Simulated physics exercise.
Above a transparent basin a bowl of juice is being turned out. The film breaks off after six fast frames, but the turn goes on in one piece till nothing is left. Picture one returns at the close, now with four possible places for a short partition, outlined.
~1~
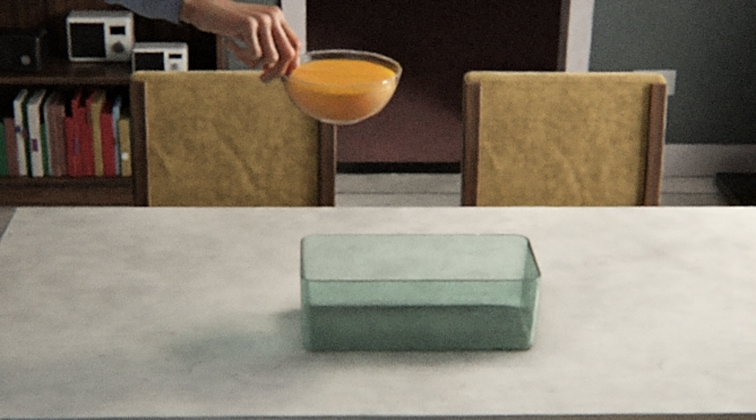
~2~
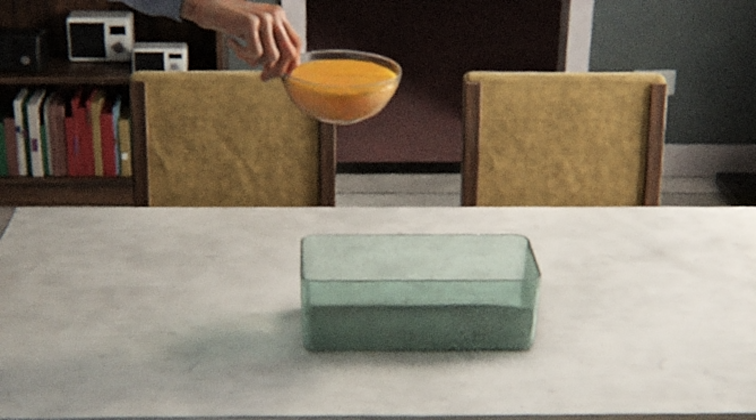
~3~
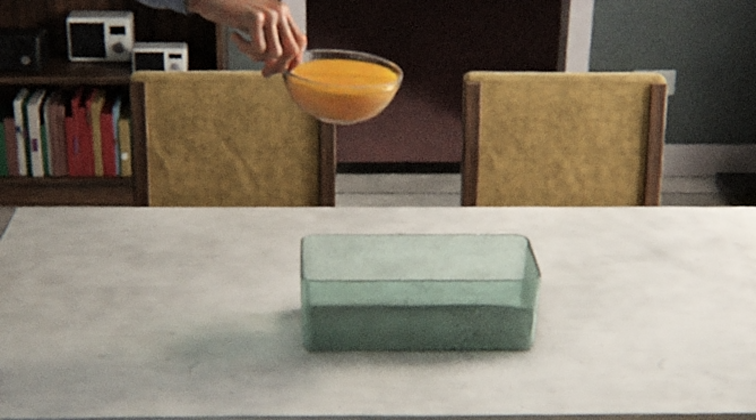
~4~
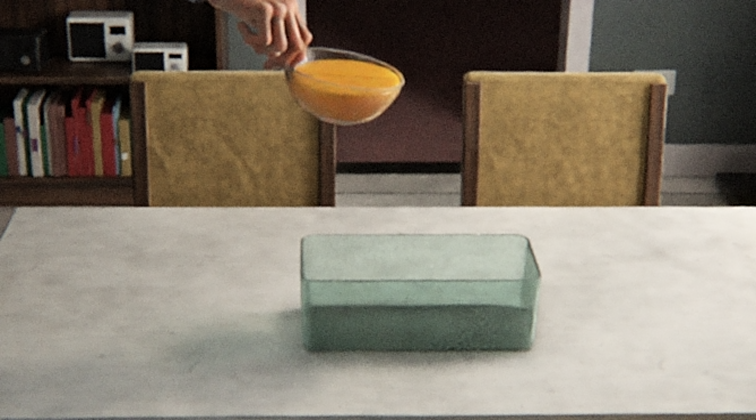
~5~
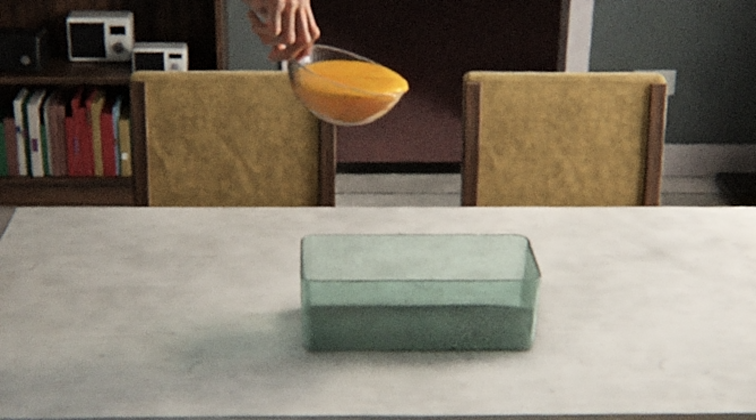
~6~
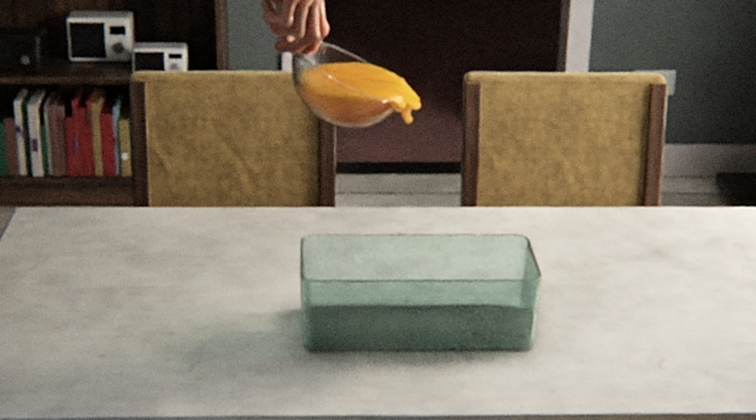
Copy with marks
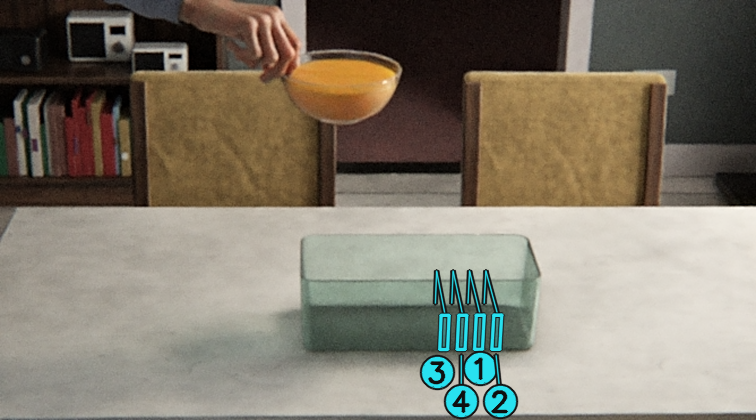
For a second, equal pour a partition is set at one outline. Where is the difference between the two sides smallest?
Position 4 does it best.
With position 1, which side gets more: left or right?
More ends on the left.
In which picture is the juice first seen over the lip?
In picture 5.
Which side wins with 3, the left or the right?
More ends on the right.
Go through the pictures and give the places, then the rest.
In the first frame, upright, lip at (399, 68); basin from (303, 349) to (534, 347); nothing has left yet.
In the second frame, upright, lip at (399, 69); nothing has left yet.
In the third frame, tipped about 5°, lip at (400, 72); nothing has left yet.
In the fourth frame, tipped about 10°, lip at (402, 78); nothing has left yet.
In the fifth frame, tipped about 17°, lip at (403, 86); juice is over the lip, down to (403, 86).
In the sixth frame, tipped about 26°, lip at (403, 95); juice is over the lip, down to (407, 118).
In cyan, 1 at (478, 355); 2 at (496, 355); 3 at (443, 355); 4 at (461, 355).
Choosing 1, about 79 % ends left of the wall and 18 % right of it; 3 % is lost outside.
Choosing 2, about 95 % ends left of the wall and 3 % right of it.
Choosing 3, about 25 % ends left of the wall and 73 % right of it.
Choosing 4, about 47 % ends left of the wall and 51 % right of it.
